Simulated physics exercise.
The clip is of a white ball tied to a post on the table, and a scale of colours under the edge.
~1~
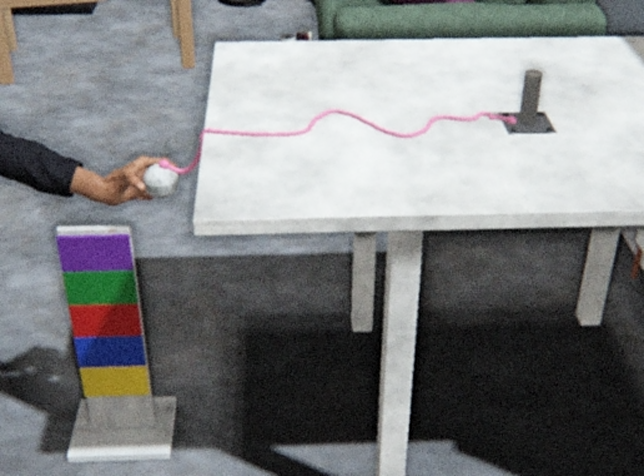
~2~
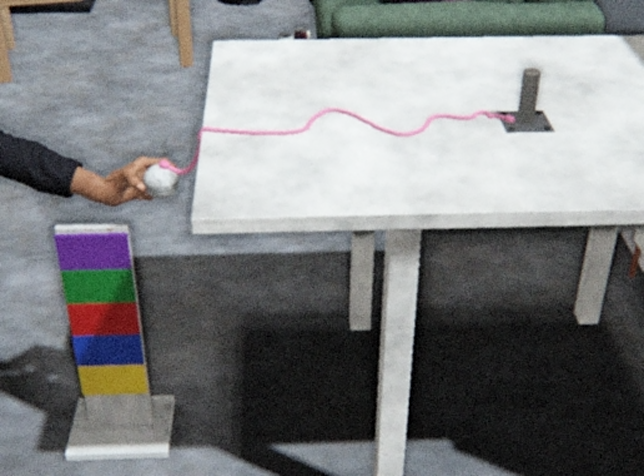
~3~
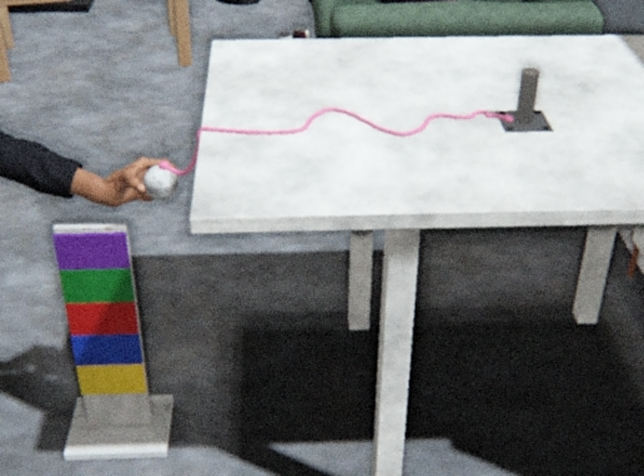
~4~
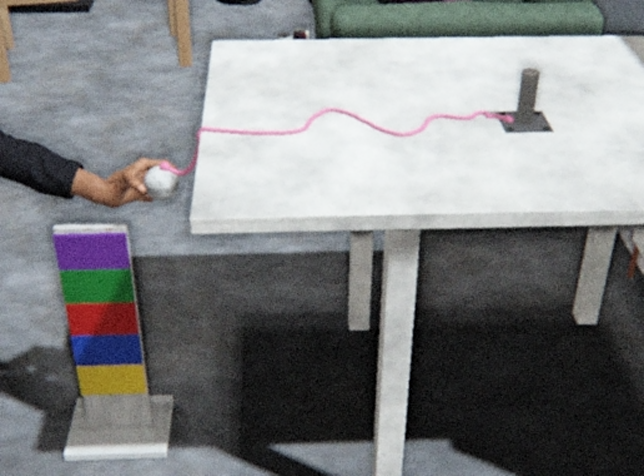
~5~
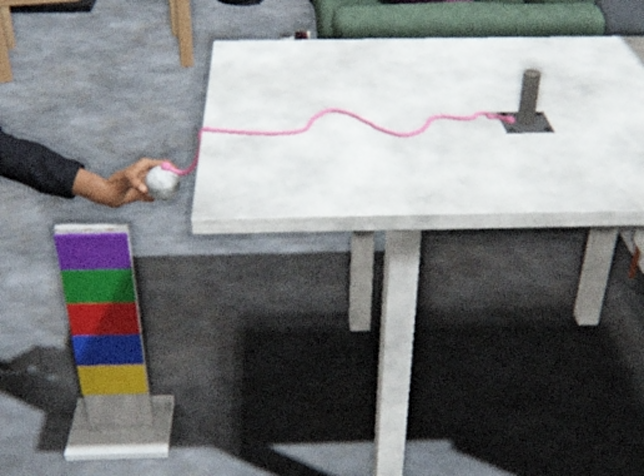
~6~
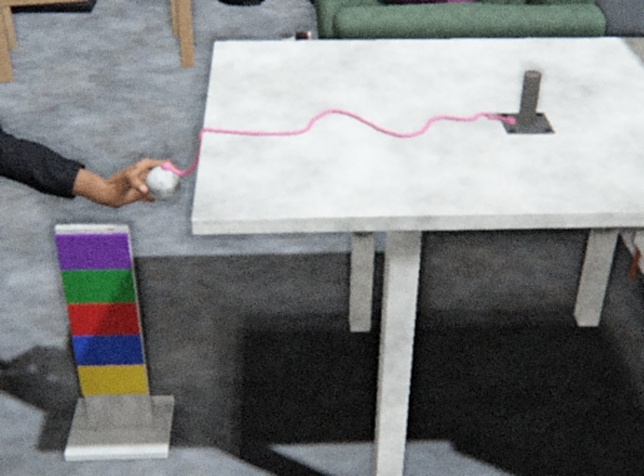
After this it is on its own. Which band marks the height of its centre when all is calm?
The green one.
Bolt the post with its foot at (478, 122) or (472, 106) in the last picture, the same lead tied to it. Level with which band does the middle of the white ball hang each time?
Try by try: Red; red.
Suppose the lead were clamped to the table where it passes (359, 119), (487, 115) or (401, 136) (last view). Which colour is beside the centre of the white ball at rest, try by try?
In that order: Purple; green; purple.
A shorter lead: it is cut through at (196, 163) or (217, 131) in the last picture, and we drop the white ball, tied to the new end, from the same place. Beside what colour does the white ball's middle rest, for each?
In that order: Purple; no band.
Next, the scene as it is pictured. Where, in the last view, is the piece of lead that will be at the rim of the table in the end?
It lies at about (290, 134).
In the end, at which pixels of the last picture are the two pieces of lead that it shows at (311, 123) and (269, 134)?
Near (235, 128) and (203, 153).
Early on, ball near (182, 273); level with green.
Midway, ball near (239, 279); level with green.
Near the end, ball near (208, 285); level with green.
Finally, ball near (206, 285); level with green. The lead holds its middle at green.
